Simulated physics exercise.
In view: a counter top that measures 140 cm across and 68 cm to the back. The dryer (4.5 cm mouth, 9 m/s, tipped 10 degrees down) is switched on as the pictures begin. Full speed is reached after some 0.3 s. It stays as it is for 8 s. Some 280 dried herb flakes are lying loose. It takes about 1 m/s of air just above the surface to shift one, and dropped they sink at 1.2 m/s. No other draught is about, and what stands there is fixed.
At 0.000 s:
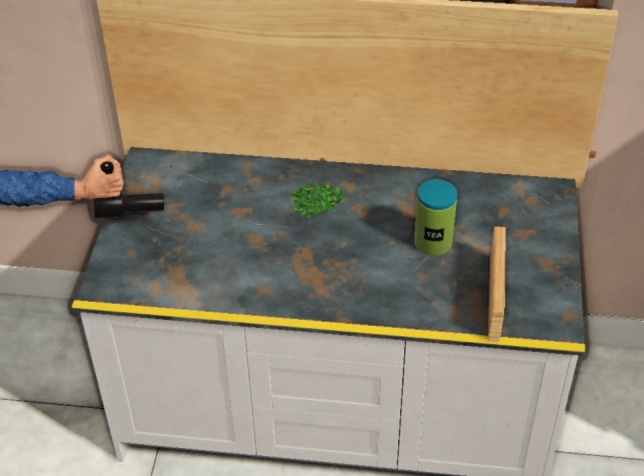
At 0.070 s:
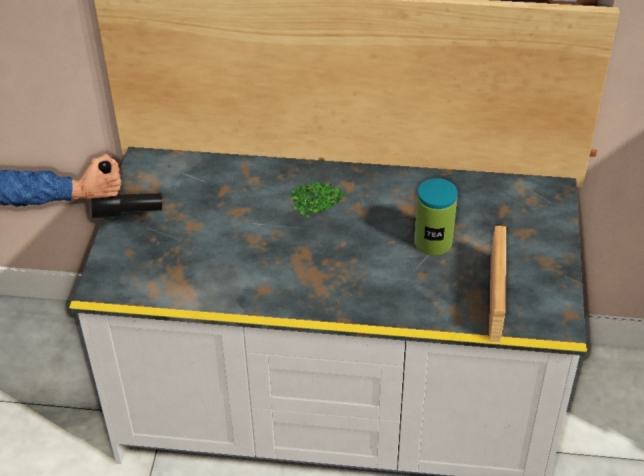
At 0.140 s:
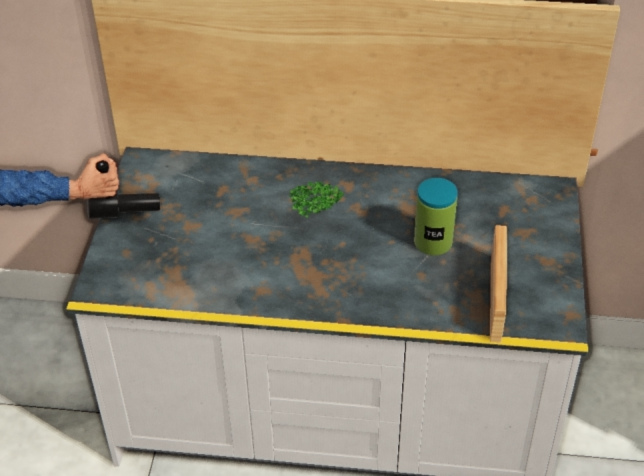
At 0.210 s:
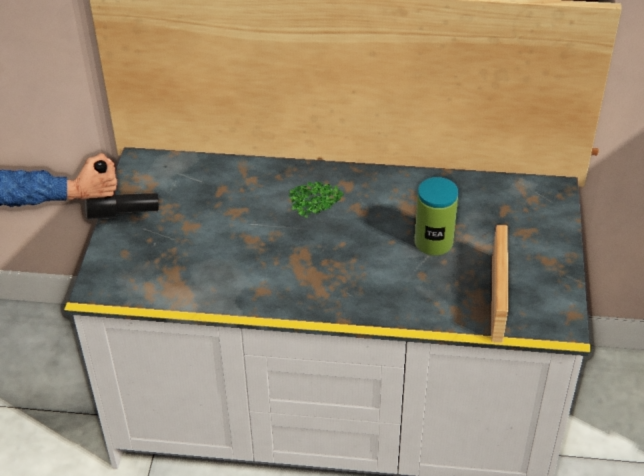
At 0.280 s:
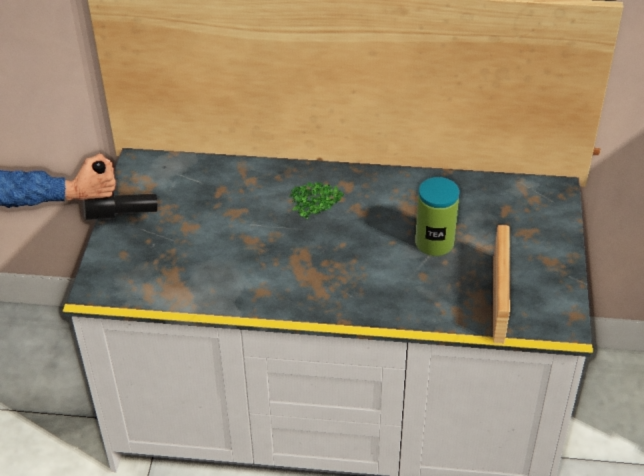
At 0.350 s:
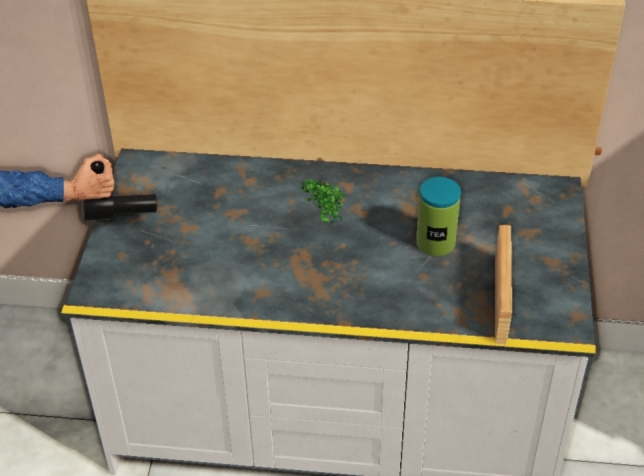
A hand holding a black dryer still at the left of a counter, green herb flakes lying motionless, then shifting slightly rightward.
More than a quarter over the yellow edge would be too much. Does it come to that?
Answer: No.
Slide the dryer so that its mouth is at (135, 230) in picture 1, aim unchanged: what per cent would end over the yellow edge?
In that case some 0 per cent.
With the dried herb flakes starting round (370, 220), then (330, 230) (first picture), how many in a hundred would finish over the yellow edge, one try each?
In turn about 0 %, 0 %.
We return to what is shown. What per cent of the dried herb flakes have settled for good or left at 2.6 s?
About 90 %.
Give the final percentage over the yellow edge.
Some 0 per cent.
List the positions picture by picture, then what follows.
In the first frame, the middle of the dried herb flakes is near (319, 201), none has stirred yet and the mouth of the dryer is at (163, 202).
In the second frame, the middle of the dried herb flakes is near (318, 198), none has stirred yet and the yellow edge is centred on (323, 329).
In the third frame, the middle of the dried herb flakes is near (317, 198), none has stirred yet, the top of a jar is at (438, 191) and the top of a board is at (501, 266).
In the fourth frame, the middle of the dried herb flakes is near (317, 199) and none has stirred yet.
In the fifth frame, the middle of the dried herb flakes is near (317, 199) and none has stirred yet.
In the sixth frame, the middle of the dried herb flakes is near (327, 199), the farthest in sight from the dryer is at (343, 197) and about 55 % have left their places.
After 1.6 s, 18 % are on the move or not yet settled, 0 % are over the yellow edge; the middle of those still in play is near (463, 231).
After 2.6 s, 11 % are on the move or not yet settled, 0 % are over the yellow edge.
After 4.4 s, 8 % are on the move or not yet settled, 0 % are over the yellow edge.
After 8.0 s, at the end, 0 % are over the yellow edge.
